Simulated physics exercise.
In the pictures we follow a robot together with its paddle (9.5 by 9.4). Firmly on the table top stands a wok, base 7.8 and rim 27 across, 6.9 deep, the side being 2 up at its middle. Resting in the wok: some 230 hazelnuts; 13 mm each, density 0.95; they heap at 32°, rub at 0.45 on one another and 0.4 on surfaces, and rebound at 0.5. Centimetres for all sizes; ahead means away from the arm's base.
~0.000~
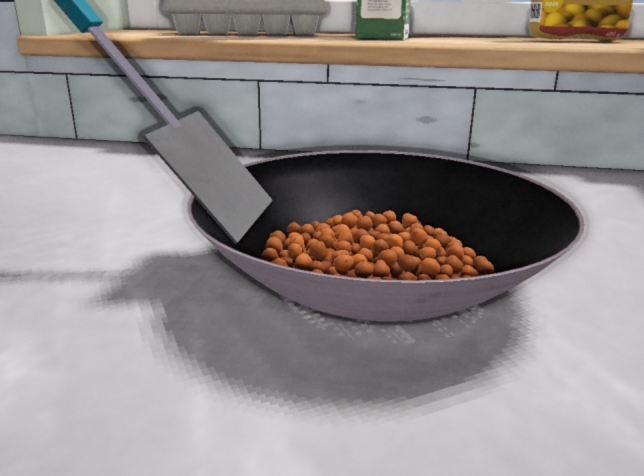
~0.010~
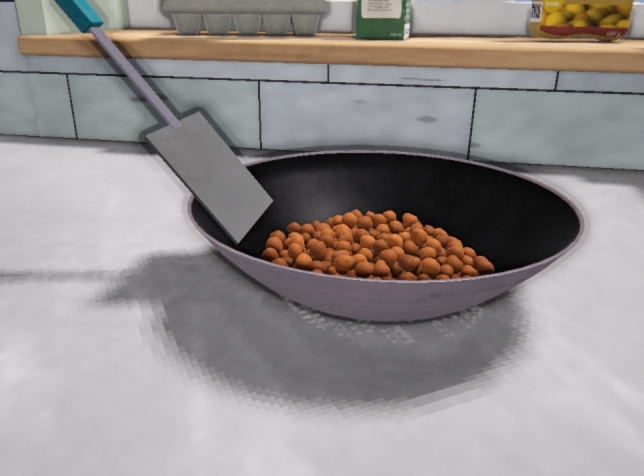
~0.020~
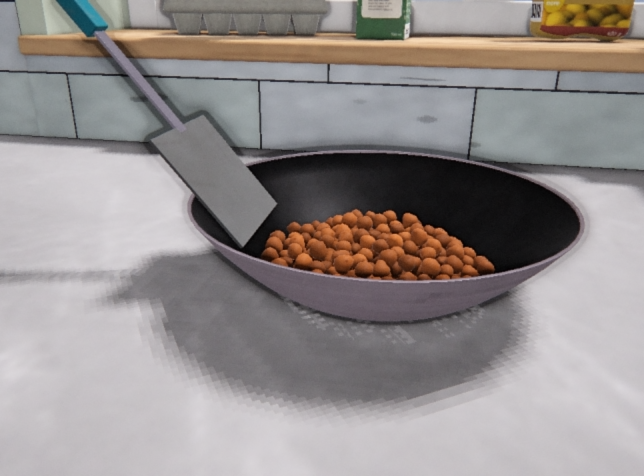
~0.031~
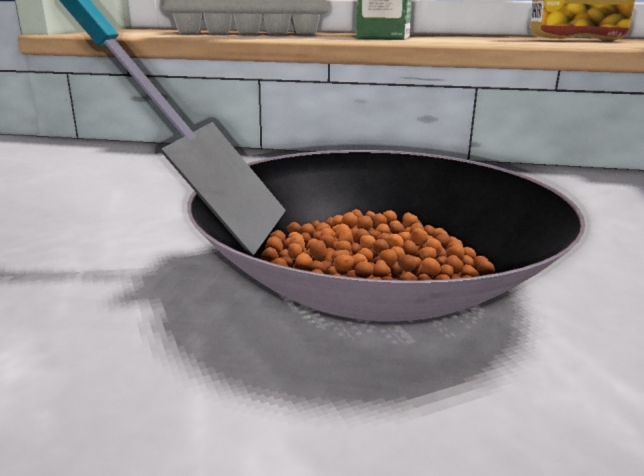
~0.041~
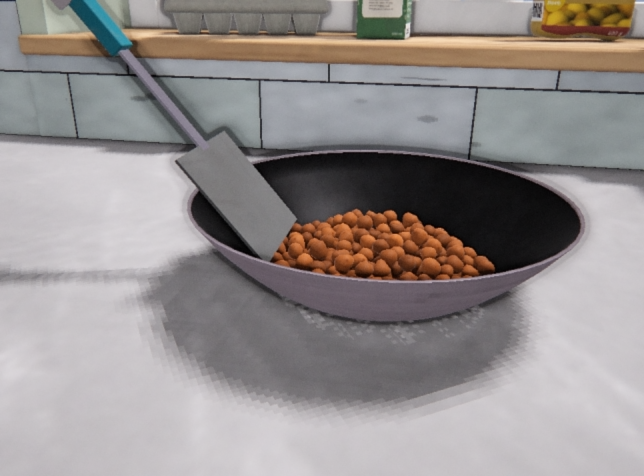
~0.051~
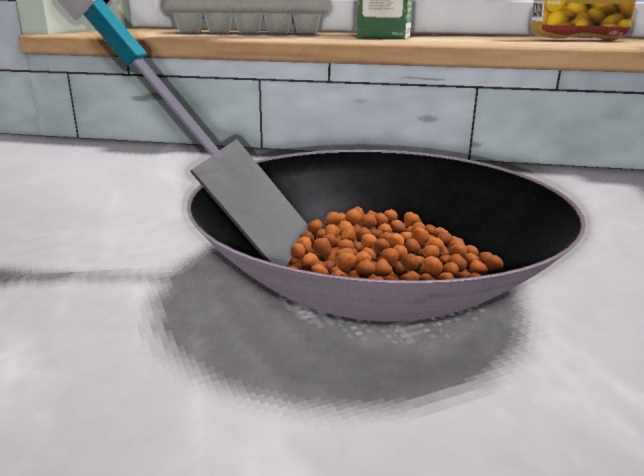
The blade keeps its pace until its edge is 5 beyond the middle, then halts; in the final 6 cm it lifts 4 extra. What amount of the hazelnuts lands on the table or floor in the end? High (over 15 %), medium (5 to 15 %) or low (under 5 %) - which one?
Medium, from 5 to 15 %.
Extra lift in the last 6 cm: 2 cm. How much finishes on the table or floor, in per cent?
15 %.
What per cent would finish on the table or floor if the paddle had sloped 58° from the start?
In that case around 10 per cent.
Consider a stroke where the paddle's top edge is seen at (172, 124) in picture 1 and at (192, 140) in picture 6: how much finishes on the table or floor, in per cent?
Some 0 percent ends up on the table or floor.
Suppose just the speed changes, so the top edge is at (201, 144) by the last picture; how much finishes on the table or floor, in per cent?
Roughly 0 per cent.
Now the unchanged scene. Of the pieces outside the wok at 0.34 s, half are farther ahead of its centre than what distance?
I reckon roughly 18 centimetres.
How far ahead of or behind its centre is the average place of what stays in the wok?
The kept load is shifted forward by about 4.0 cm.
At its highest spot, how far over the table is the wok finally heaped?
Some 6.5 cm above the table.
After 0.09 s, sloping 50°, highest piece 8 above the table; 232 in the wok.
After 0.12 s, sloping 50°, highest piece 11 above the table; 232 in the wok.
After 0.34 s, sloping 50°, highest piece 10 above the table; 208 in the wok, 12 on the table or floor, 12 on the blade or in flight.
After 1.39 s, sloping 50°, highest piece 6 above the table; 208 in the wok, 24 on the table or floor.
At rest, 208 in the wok, 24 on the table or floor. That is 10 % on the table or floor.
